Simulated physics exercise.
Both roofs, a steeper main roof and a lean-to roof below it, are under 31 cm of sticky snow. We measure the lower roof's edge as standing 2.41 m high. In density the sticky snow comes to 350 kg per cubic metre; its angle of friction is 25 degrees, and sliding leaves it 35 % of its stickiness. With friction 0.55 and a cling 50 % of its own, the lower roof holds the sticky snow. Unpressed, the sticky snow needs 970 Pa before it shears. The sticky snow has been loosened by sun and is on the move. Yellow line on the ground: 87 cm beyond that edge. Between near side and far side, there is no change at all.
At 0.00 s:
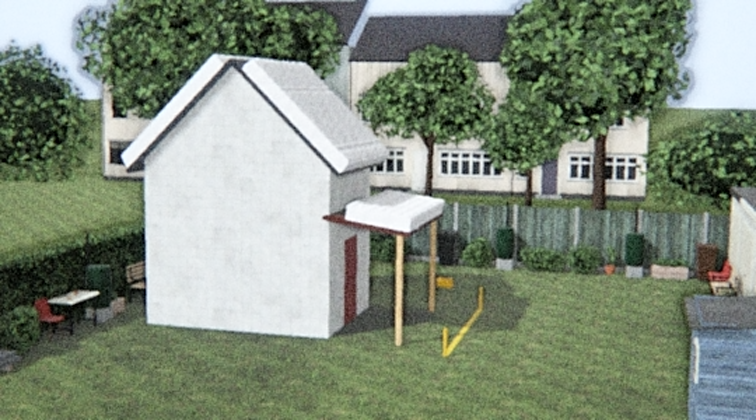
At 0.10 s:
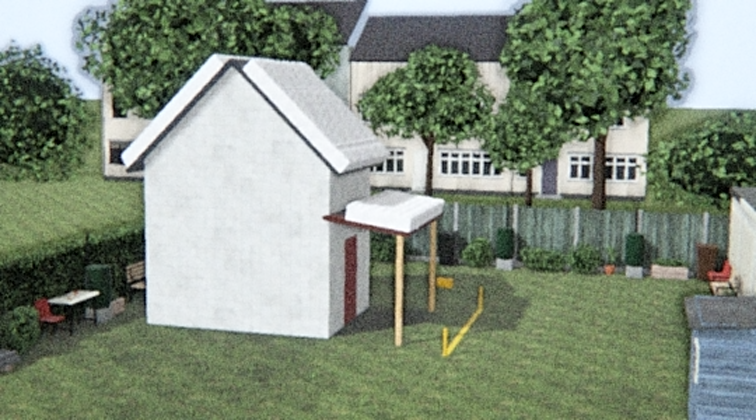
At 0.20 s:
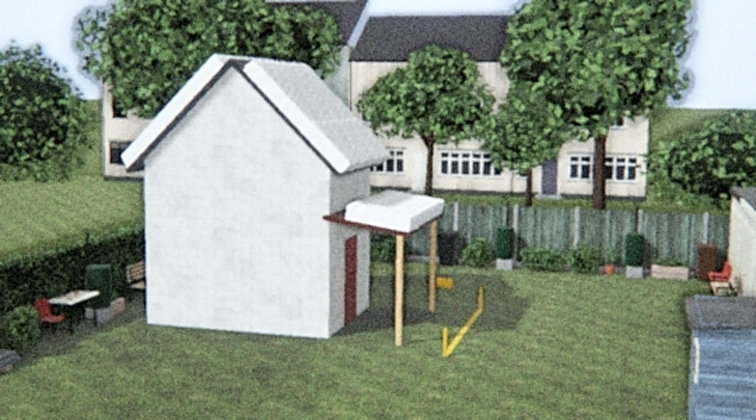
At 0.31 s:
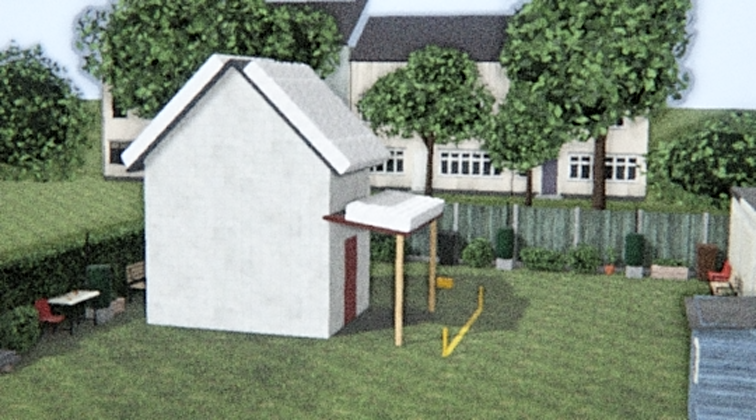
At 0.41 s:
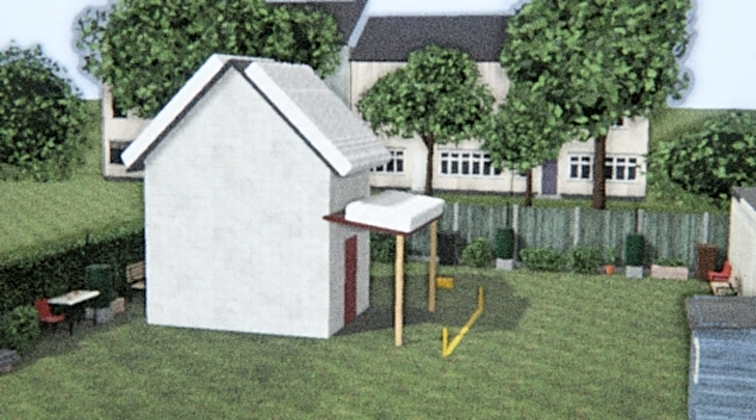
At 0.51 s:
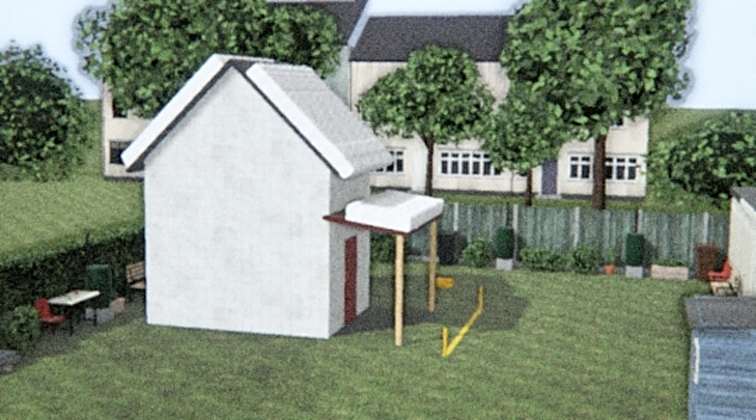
A thick white layer of snow on the steep roof of a small pale house crept very slightly down toward the snowy lean-to roof below, while the garden, trees and yellow line stayed still.
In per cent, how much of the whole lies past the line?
2 per cent.
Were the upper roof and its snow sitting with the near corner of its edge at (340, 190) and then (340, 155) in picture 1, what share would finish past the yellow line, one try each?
0 %, then 16 %.
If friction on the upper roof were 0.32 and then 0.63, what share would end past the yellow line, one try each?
Try 1: 30 %; try 2: 6 %.
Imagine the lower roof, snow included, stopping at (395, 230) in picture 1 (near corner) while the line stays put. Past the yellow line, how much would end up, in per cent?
14 %.
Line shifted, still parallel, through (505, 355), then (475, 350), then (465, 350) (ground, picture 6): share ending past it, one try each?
In that order: 0 %, 0 %, 1 %.
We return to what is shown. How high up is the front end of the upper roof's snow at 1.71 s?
2.8 m, roughly.
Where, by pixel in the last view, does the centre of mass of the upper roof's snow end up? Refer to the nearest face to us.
The middle sits at about (369, 214).
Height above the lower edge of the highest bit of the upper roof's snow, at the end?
1.6 m or so.
By 1.06 s, none is below the lower edge and 0 % is past the line.
By 1.71 s, none is below the lower edge and 0 % is past the line.
By 2.35 s, none is below the lower edge and 0 % is past the line.
By 3.00 s, none is below the lower edge and 0 % is past the line.
By 6.00 s, at the end, 13 % is below the lower edge and 2 % is past the line.
